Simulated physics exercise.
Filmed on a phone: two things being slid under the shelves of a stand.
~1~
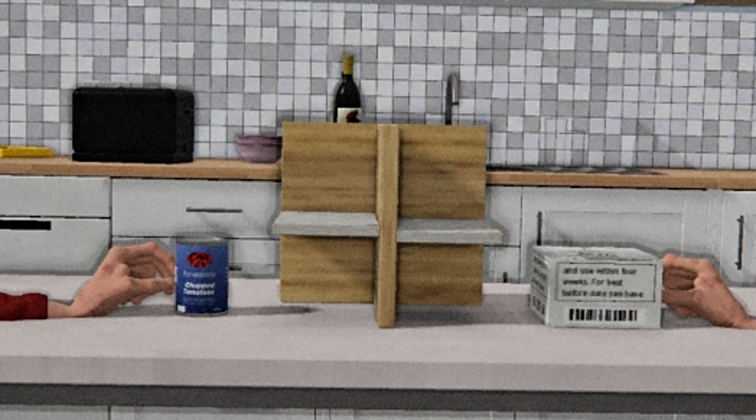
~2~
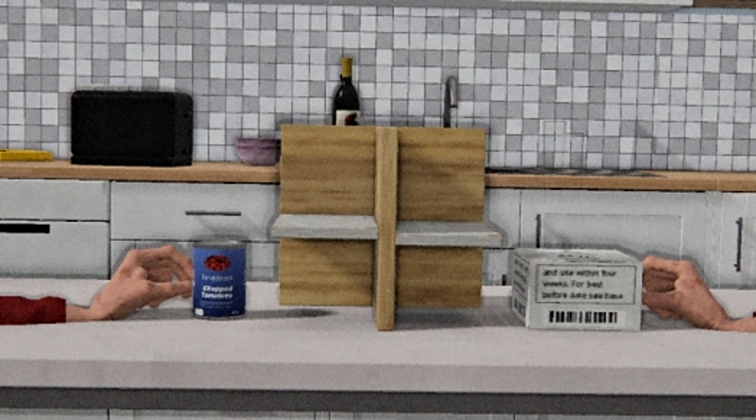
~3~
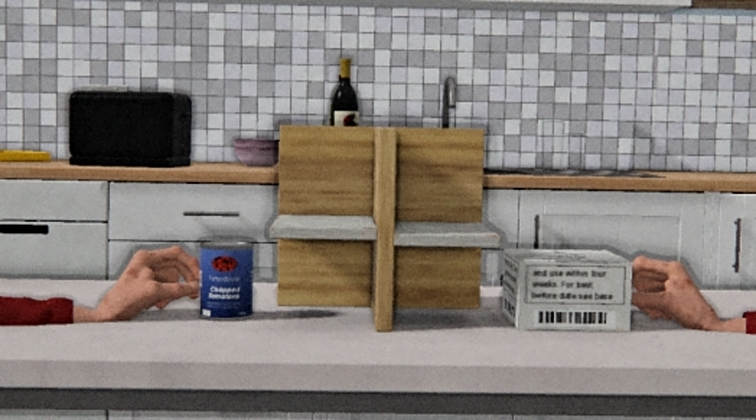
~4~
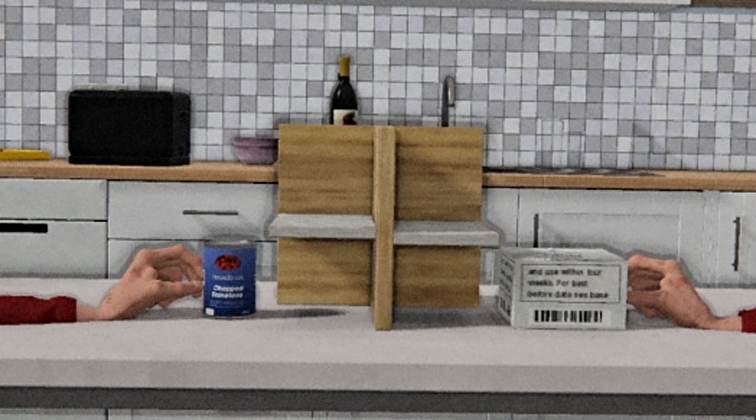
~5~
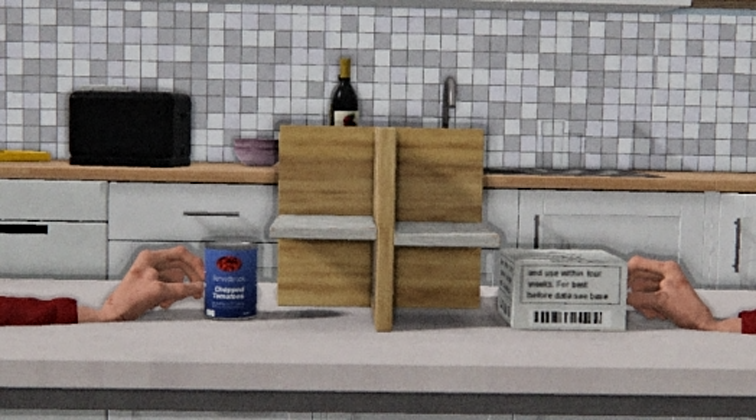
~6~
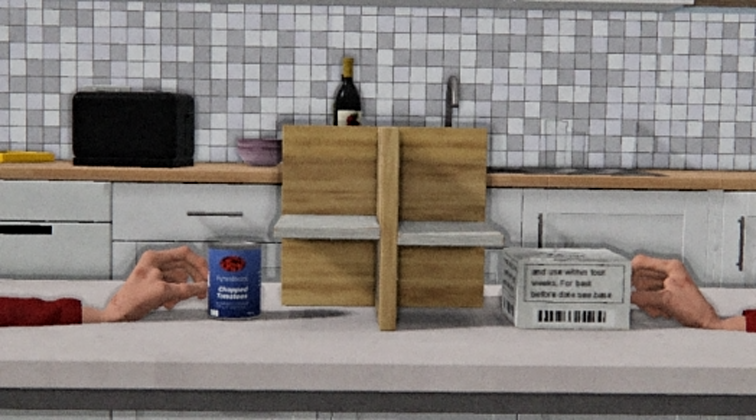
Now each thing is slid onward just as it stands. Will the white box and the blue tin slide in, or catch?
As it turns out, the white box goes under, the blue tin goes under.
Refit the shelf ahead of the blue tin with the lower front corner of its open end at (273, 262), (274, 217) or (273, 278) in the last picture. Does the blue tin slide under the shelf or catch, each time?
In turn it gets stuck; slides in; is stopped.
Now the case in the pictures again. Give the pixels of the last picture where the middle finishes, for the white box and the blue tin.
First (460, 286), then (307, 282).
Then, 0.32 s after the last picture, white box sliding up to the opening near (540, 287); blue tin sliding up to the opening near (258, 281).
Then, 0.52 s after the last picture, white box part of the way in near (509, 287); blue tin part of the way in near (287, 282).
Then, 0.68 s after the last picture, white box part of the way in near (485, 286); blue tin all the way in near (307, 282).
At rest, the white box slides in, near (460, 286); the blue tin slides in, near (307, 282).
